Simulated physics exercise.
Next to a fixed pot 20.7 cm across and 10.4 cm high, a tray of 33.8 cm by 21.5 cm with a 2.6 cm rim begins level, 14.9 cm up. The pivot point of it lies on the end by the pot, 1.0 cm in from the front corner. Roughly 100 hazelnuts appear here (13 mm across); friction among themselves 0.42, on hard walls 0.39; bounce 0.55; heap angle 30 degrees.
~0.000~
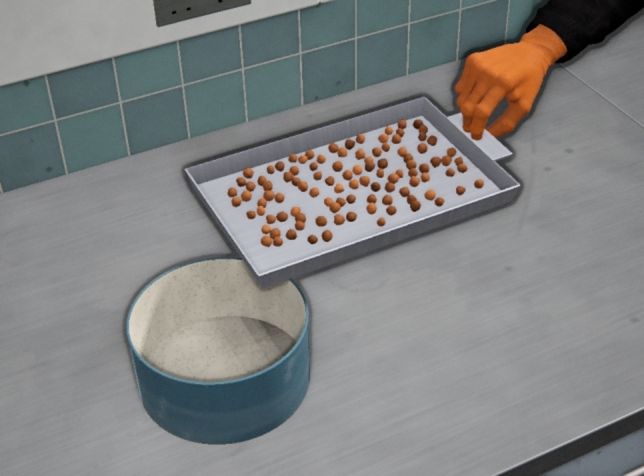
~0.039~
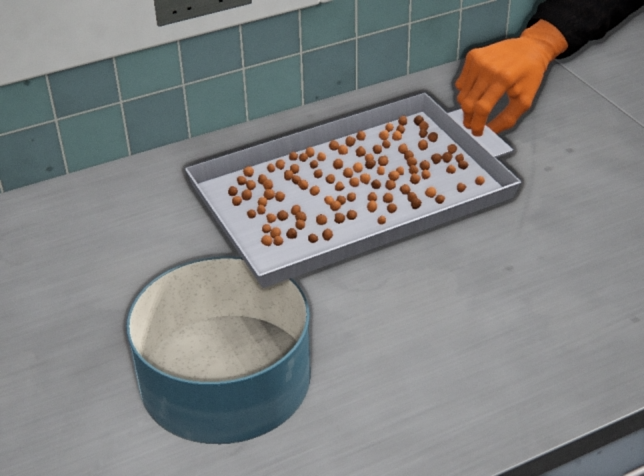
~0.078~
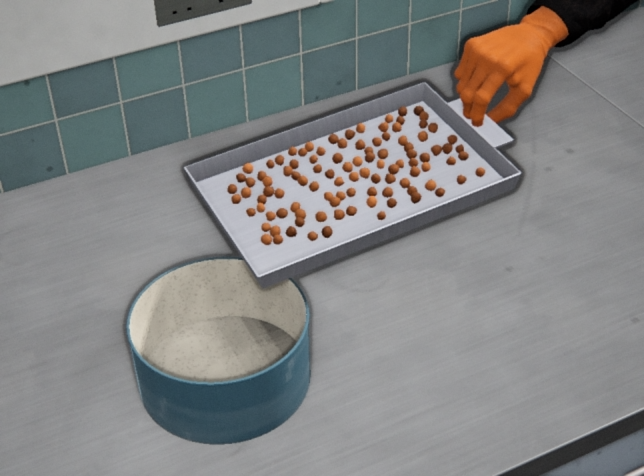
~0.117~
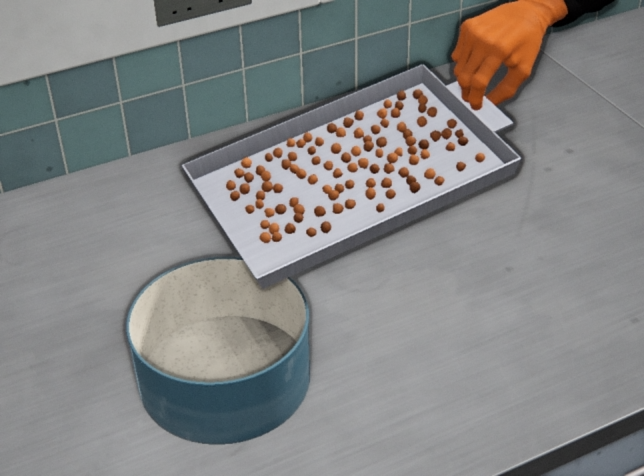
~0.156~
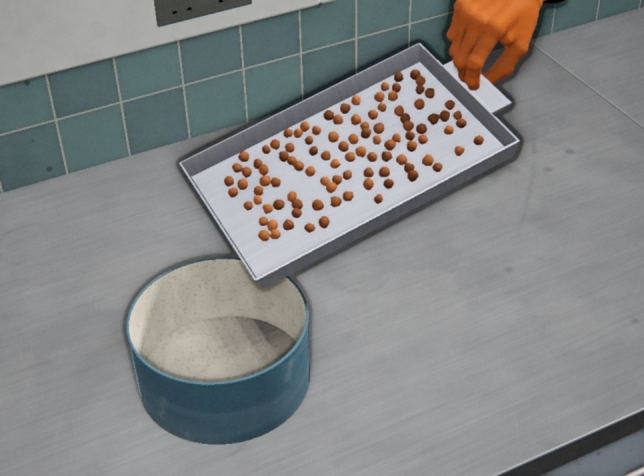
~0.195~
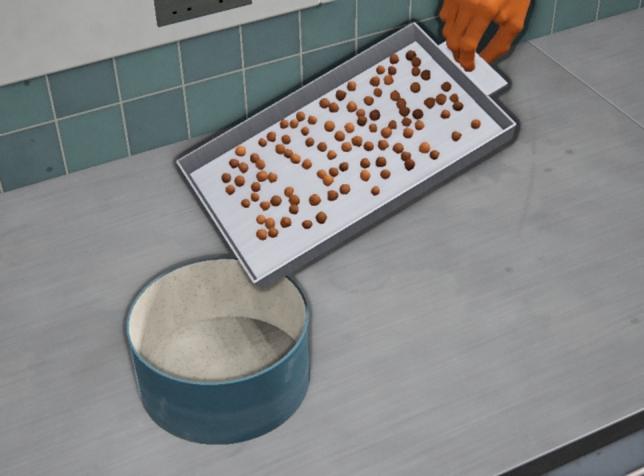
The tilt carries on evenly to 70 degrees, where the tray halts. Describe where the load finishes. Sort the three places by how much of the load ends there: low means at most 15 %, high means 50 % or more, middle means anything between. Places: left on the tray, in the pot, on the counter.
Tray - middle, pot - high, counter - low.
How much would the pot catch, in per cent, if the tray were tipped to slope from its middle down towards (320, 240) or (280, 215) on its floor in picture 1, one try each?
First try: Around 65 percent; second try: Around 20 percent.
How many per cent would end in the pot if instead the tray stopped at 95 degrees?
Roughly 95 %.
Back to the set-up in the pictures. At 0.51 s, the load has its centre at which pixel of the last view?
Roughly pixel (242, 204).
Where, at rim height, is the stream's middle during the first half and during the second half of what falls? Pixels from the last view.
Earlier half close to (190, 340), later half at (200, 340) in pixels.
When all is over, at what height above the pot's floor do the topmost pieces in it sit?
It gets to about 2.0 cm.
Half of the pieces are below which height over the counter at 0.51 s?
Some 22 cm.
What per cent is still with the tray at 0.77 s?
About 45 per cent.
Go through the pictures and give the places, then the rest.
The first picture shows tray tilt 0 degrees, front corners at (261, 271) and (514, 184); middle of the pieces at (354, 184); pot at (218, 316).
The second picture shows tray tilt 1 degrees, front corners at (262, 271) and (514, 181); middle of the pieces at (354, 182).
The third picture shows tray tilt 4 degrees, front corners at (261, 272) and (515, 172), lowest corner left front; middle of the pieces at (354, 176).
The fourth picture shows tray tilt 8 degrees, front corners at (259, 273) and (514, 157), lowest corner left front; middle of the pieces at (353, 167).
The fifth picture shows tray tilt 14 degrees, front corners at (258, 275) and (512, 140), lowest corner left front; middle of the pieces at (350, 157).
The sixth picture shows tray tilt 19 degrees, front corners at (256, 276) and (509, 124), lowest corner left front; middle of the pieces at (346, 147); pot at (218, 317). Its pace works out near 140 degrees a second.
After 0.39 s, tilt 46 degrees; the tray holds 100 %, the pot 0 %.
After 0.51 s, tilt 63 degrees; the tray holds 100 %, the pot 0 %.
After 0.77 s, tilt 70 degrees; the tray holds 45 %, the pot 50 %.
At rest (2.0 s), tray 40 %, pot 60 %, counter 5 %.
